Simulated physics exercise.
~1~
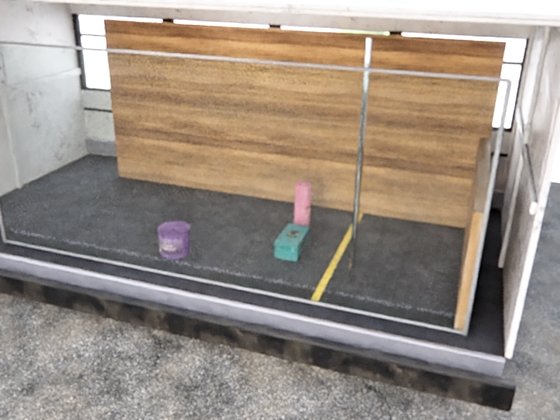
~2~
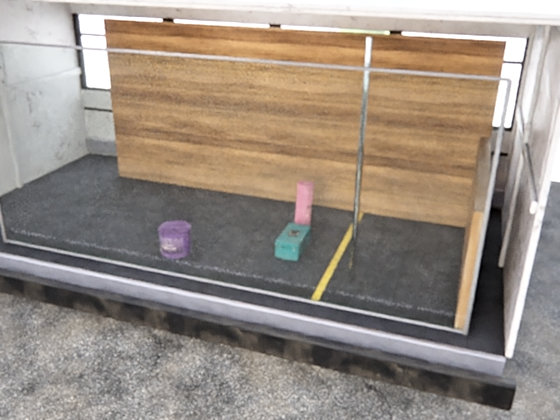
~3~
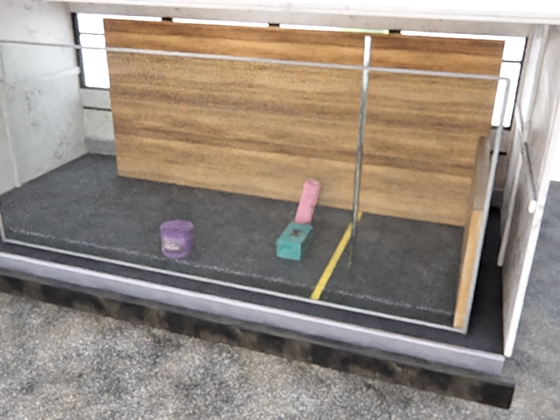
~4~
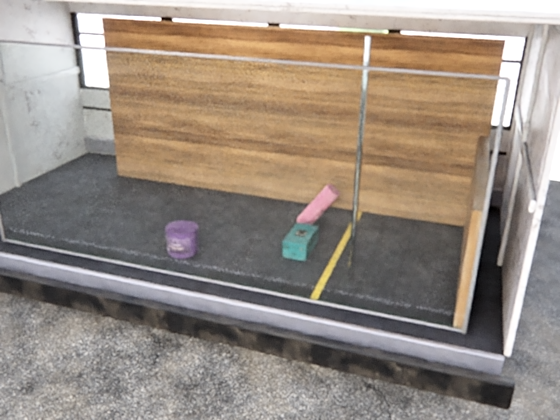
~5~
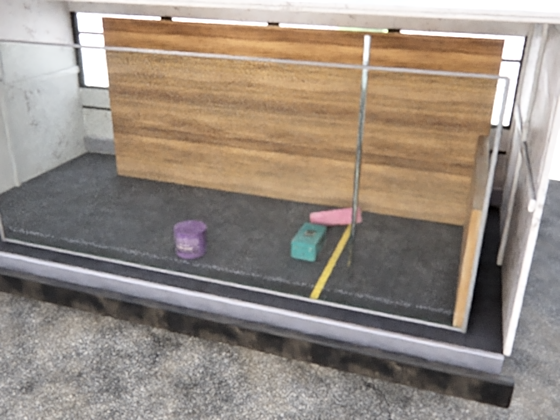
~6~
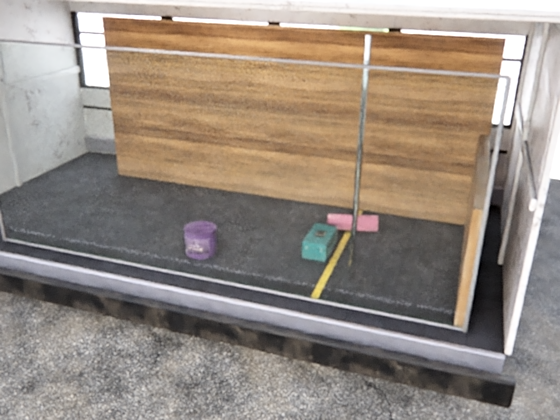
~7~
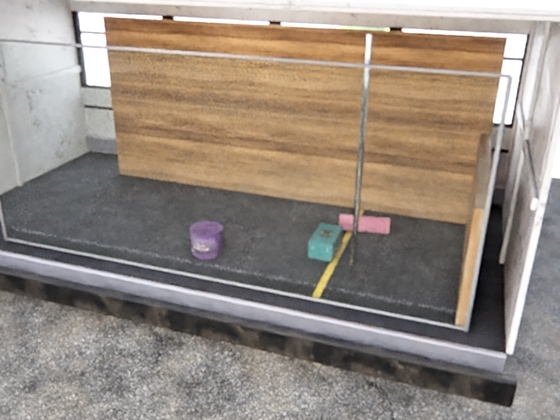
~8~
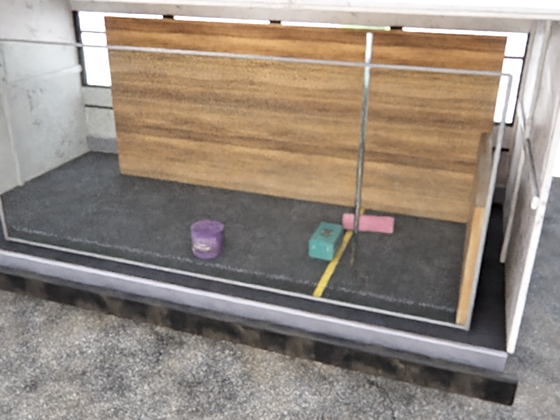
On the dark floor of a wood-backed bay, an upright pink block tipped over to the right and slid past the yellow line, while a teal box and a purple tub slid right too, both stopping short of it, the box close beside the line.
